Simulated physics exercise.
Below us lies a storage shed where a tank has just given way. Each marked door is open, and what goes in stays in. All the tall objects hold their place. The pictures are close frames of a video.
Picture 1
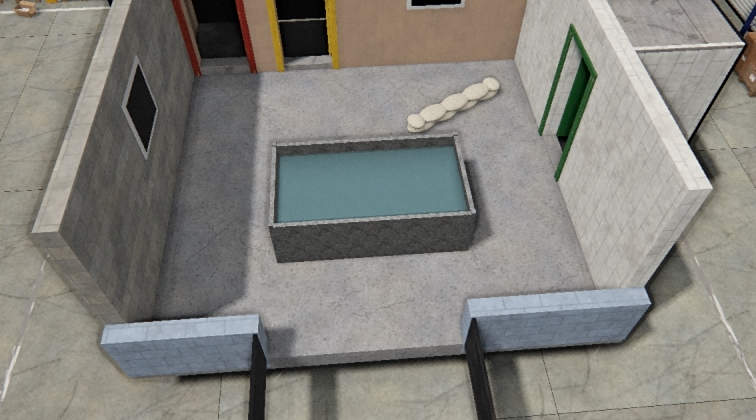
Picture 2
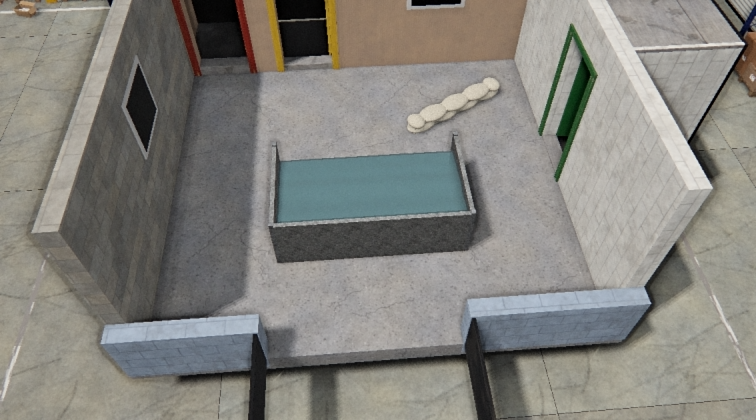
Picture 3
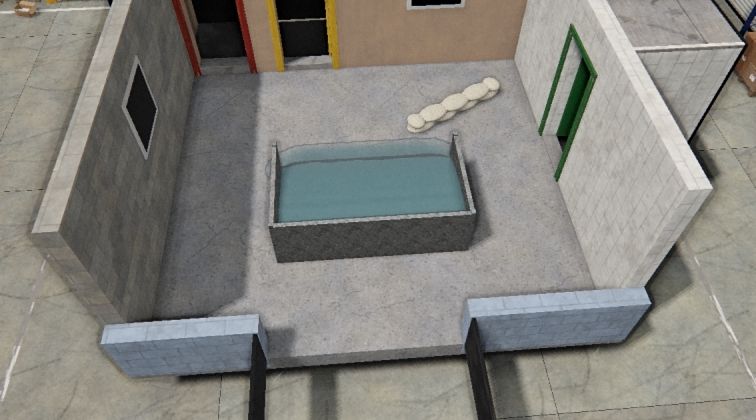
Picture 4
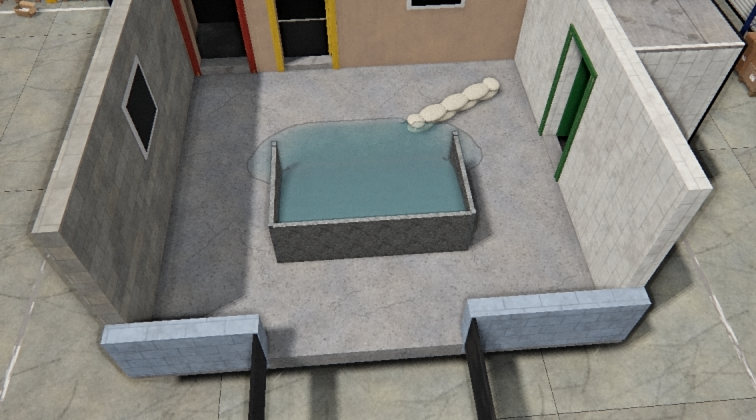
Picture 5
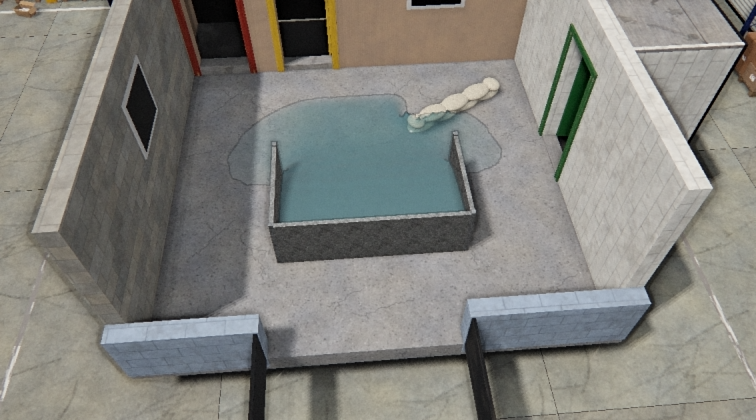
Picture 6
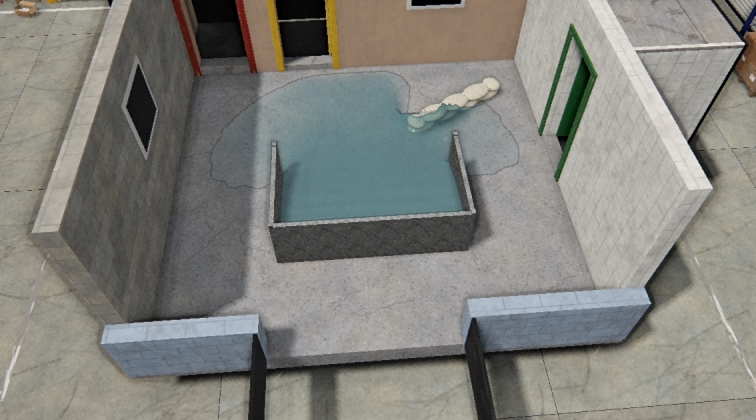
Open tank of still water losing its far wall in a storage shed, water spreading across the floor and around pale sandbags.
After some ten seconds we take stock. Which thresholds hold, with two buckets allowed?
The green door floods; the yellow door floods; the red door floods.
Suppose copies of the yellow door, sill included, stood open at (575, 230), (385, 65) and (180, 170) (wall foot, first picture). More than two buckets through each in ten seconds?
In turn: Lets less in, is over, stays under.
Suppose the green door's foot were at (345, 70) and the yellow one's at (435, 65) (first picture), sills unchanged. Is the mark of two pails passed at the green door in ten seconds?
The green one floods.
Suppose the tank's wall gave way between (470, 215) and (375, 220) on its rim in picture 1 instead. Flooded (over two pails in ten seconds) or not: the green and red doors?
One by one: Green door lets more in; red door holds.
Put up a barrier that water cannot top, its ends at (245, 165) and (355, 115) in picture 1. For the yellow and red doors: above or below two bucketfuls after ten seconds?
In short: Yellow door is under; red door keeps below it.
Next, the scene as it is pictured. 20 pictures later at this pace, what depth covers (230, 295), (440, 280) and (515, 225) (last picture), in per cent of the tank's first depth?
About 0, 0 and 2 per cent.
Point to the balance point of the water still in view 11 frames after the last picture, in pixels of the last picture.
Close to (368, 123).
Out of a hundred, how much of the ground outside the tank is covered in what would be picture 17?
Roughly 50 per cent.
A moment on, water covers 45 % of the floor; the green door wet at the sill, nothing in, the yellow door far over two buckets in, the red door wet at the sill, nothing in.
Next, water covers 50 % of the floor; the green door under two buckets in, the yellow door far over two buckets in, the red door under two buckets in.
Then, water covers 65 % of the floor; the green door over two buckets in, the yellow door far over two buckets in, the red door over two buckets in.
Later, water covers 90 % of the floor; the green door over two buckets in, the yellow door far over two buckets in, the red door over two buckets in.
In the end, water covers 95 % of the floor; the green door over two buckets in, the yellow door far over two buckets in, the red door over two buckets in.
